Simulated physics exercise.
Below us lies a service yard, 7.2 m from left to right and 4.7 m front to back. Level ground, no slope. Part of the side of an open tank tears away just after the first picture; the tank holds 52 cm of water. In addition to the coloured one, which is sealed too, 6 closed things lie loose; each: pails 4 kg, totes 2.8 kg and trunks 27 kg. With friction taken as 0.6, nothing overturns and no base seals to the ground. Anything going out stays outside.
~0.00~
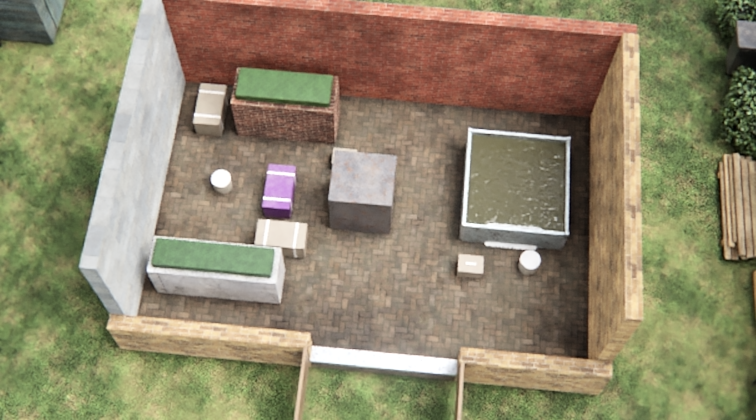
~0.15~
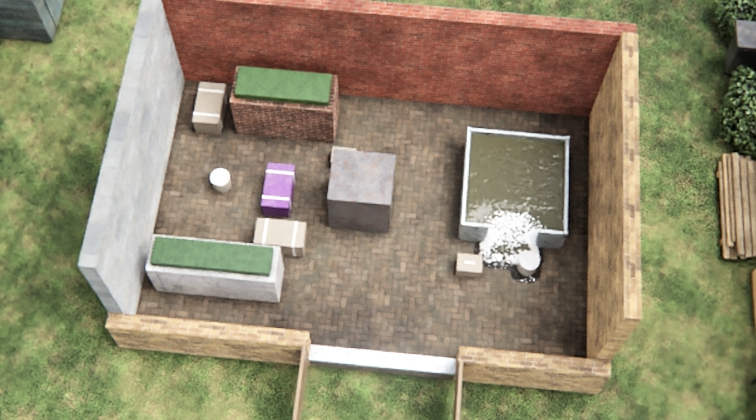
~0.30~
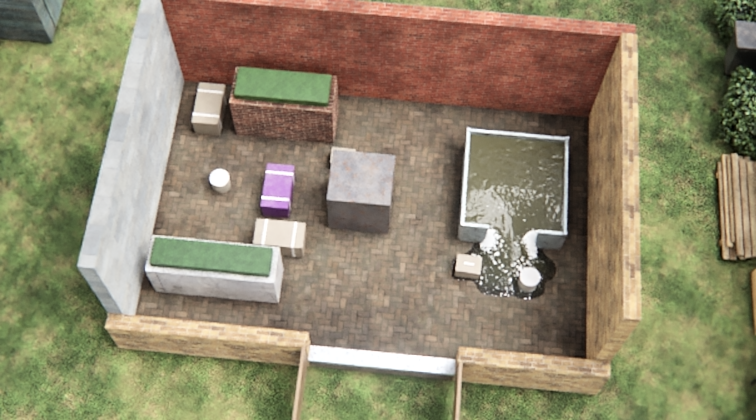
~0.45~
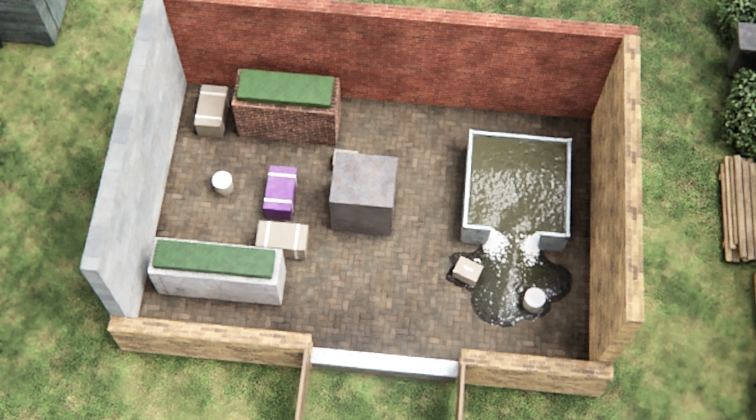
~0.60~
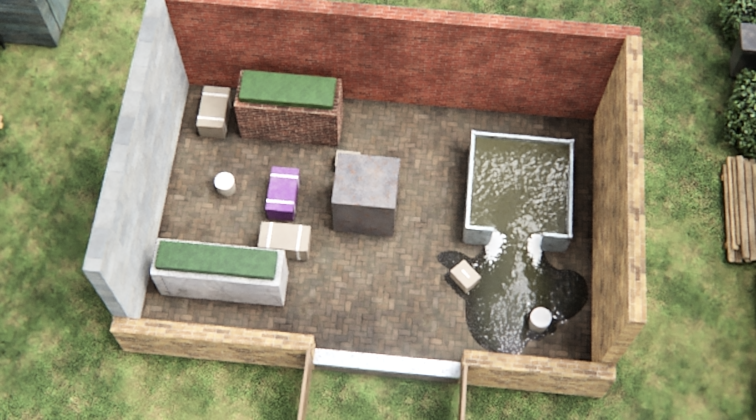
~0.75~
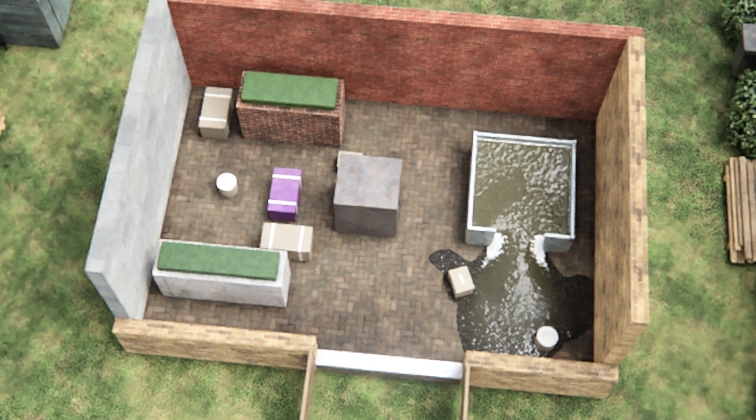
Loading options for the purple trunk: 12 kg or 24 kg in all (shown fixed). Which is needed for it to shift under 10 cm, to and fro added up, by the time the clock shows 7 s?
I expect that the smaller load will do.
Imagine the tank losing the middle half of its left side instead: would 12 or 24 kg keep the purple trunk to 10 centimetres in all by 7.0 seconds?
With that failure, the big mass alone works.
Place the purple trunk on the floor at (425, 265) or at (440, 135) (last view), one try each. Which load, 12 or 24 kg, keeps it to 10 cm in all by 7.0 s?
In that order: The lighter suffices; the lighter suffices.
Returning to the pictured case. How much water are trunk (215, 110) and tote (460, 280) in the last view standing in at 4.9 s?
Roughly 0 and 2 cm.
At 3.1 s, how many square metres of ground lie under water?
11.0 m2.
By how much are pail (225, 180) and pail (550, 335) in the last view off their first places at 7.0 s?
0 cm, 250 cm.
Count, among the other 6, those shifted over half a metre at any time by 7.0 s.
All told, that gives 2.
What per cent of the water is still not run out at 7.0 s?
Still held: Near 76 %.
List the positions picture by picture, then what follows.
In the first frame, the purple trunk at (279, 186) rests on the ground; 2.7 m2 under water; 0 of 7 have shifted.
In the second frame, the purple trunk at (278, 185), on the bottom; 3.1 m2 under water; 0 of 7 have shifted.
In the third frame, the purple trunk at (278, 186), on the bottom; water covers 3.6 m2; 1 of 7 have shifted.
In the fourth frame, the purple trunk at (280, 188), on the bottom; water covers 4.4 m2; 2 of 7 have shifted.
In the fifth frame, the purple trunk at (282, 189) rests on the ground; water covers 5.3 m2; 2 of 7 have shifted.
In the sixth frame, the purple trunk at (285, 190) rests on the ground; water covers 6.2 m2; 2 of 7 have shifted.
After 1.4 s the purple trunk would be 0 cm from its start with 12 kg and 0 cm from its start with 24 kg; 0 cm of water round it then.
After 3.1 s the purple trunk would be 0 cm from its start with 12 kg and 0 cm from its start with 24 kg; 0 cm of water round it then.
After 4.9 s the purple trunk would be 0 cm from its start with 12 kg and 0 cm from its start with 24 kg; 0 cm of water round it then.
After 7.0 s the purple trunk would be 0 cm from its start with 12 kg and 0 cm from its start with 24 kg; 1 cm of water round it then.
